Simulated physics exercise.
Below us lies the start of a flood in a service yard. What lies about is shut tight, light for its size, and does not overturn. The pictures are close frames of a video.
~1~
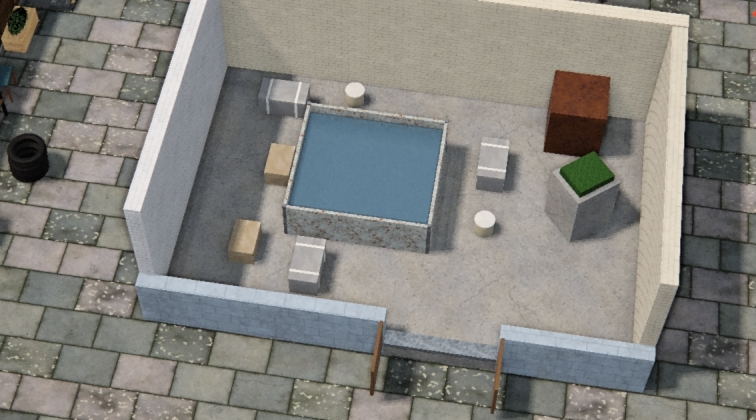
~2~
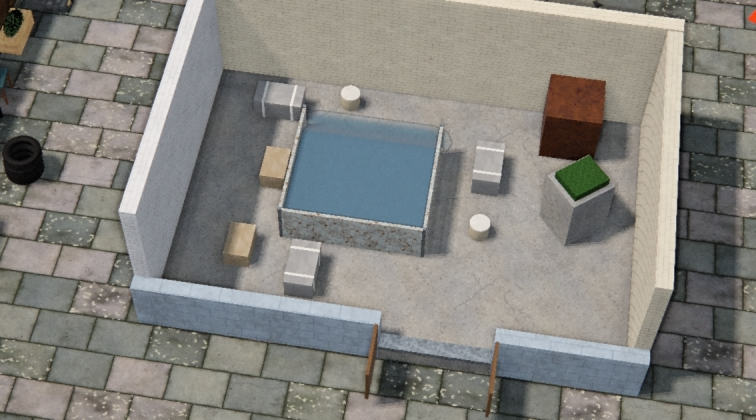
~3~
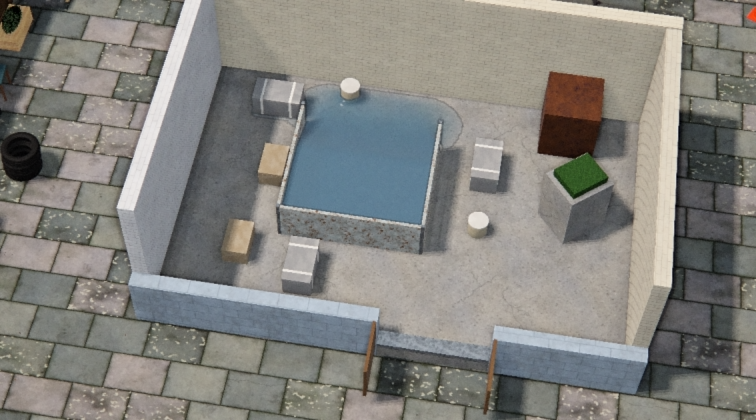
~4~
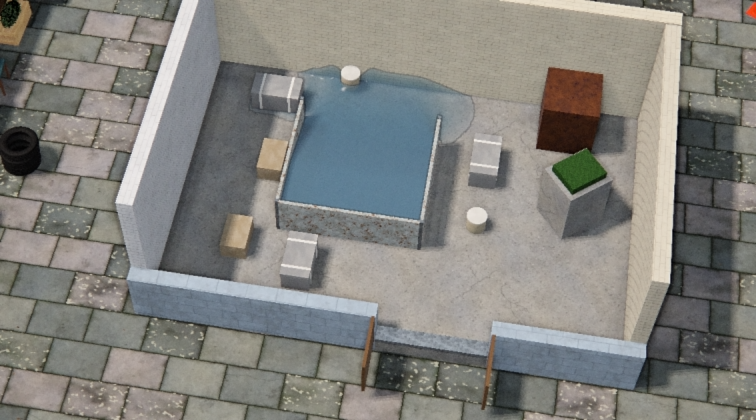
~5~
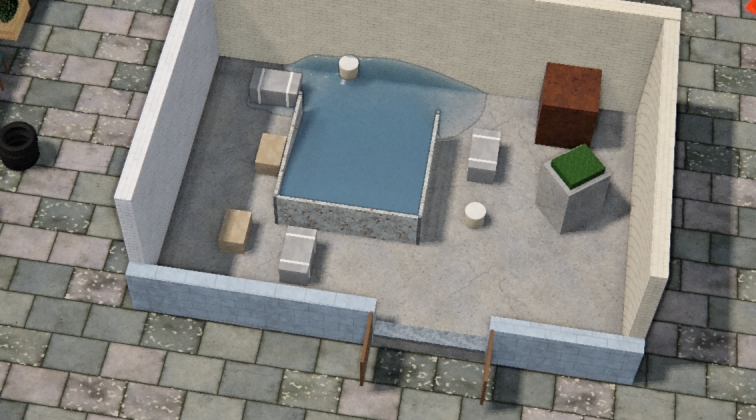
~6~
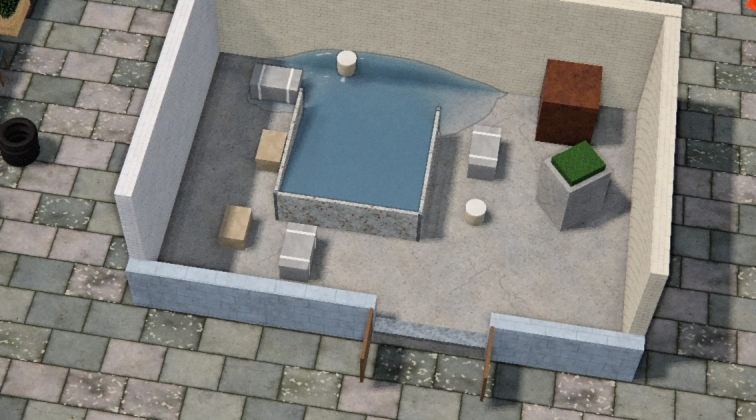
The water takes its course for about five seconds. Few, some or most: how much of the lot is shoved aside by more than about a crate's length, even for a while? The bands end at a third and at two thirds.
Share: Two thirds or above.
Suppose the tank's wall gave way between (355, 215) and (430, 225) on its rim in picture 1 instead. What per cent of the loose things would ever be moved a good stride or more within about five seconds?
Roughly 0 per cent.
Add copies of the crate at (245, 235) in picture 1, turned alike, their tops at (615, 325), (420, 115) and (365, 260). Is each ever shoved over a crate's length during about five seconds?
In turn: No, moved that far, no.
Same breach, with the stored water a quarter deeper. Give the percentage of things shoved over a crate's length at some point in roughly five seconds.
I make it 100 per cent.
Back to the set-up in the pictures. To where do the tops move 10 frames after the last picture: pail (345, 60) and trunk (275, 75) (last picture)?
Close to (223, 79) and (226, 113).
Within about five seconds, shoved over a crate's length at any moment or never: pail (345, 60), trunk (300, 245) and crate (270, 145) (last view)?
In that order: Moved that far, short of that, short of that.
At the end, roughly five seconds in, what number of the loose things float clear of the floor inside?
I count 4.
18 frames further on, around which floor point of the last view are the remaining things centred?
At about (314, 223).
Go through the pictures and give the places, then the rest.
In the first frame, a pail at (355, 90) rests on the ground; a crate at (280, 159) rests on the ground; 0 of 7 have shifted.
In the second frame, a pail at (351, 93) rests on the ground; a crate at (275, 162), on the bottom; 0 of 7 have shifted.
In the third frame, a pail at (350, 85), on the bottom, close to its start; a crate at (274, 159), on the bottom; 1 of 7 have shifted.
In the fourth frame, a pail at (351, 73), afloat, close to its start; a crate at (273, 154) rests on the ground; 1 of 7 have shifted.
In the fifth frame, a pail at (349, 63) floats, close to its start; a crate at (271, 149), on the bottom; 1 of 7 have shifted.
In the sixth frame, a pail at (347, 58) floats, close to its start; a crate at (271, 146) rests on the ground; 1 of 7 have shifted.
A moment on, 0 of 7 are well off their spots; 1 afloat.
Next, 2 of 7 are well off their spots; 1 afloat.
Later, 4 of 7 are well off their spots; 0 afloat.
In the end, 5 of 7 are well off their spots, and 5 have been at some point; 4 afloat.
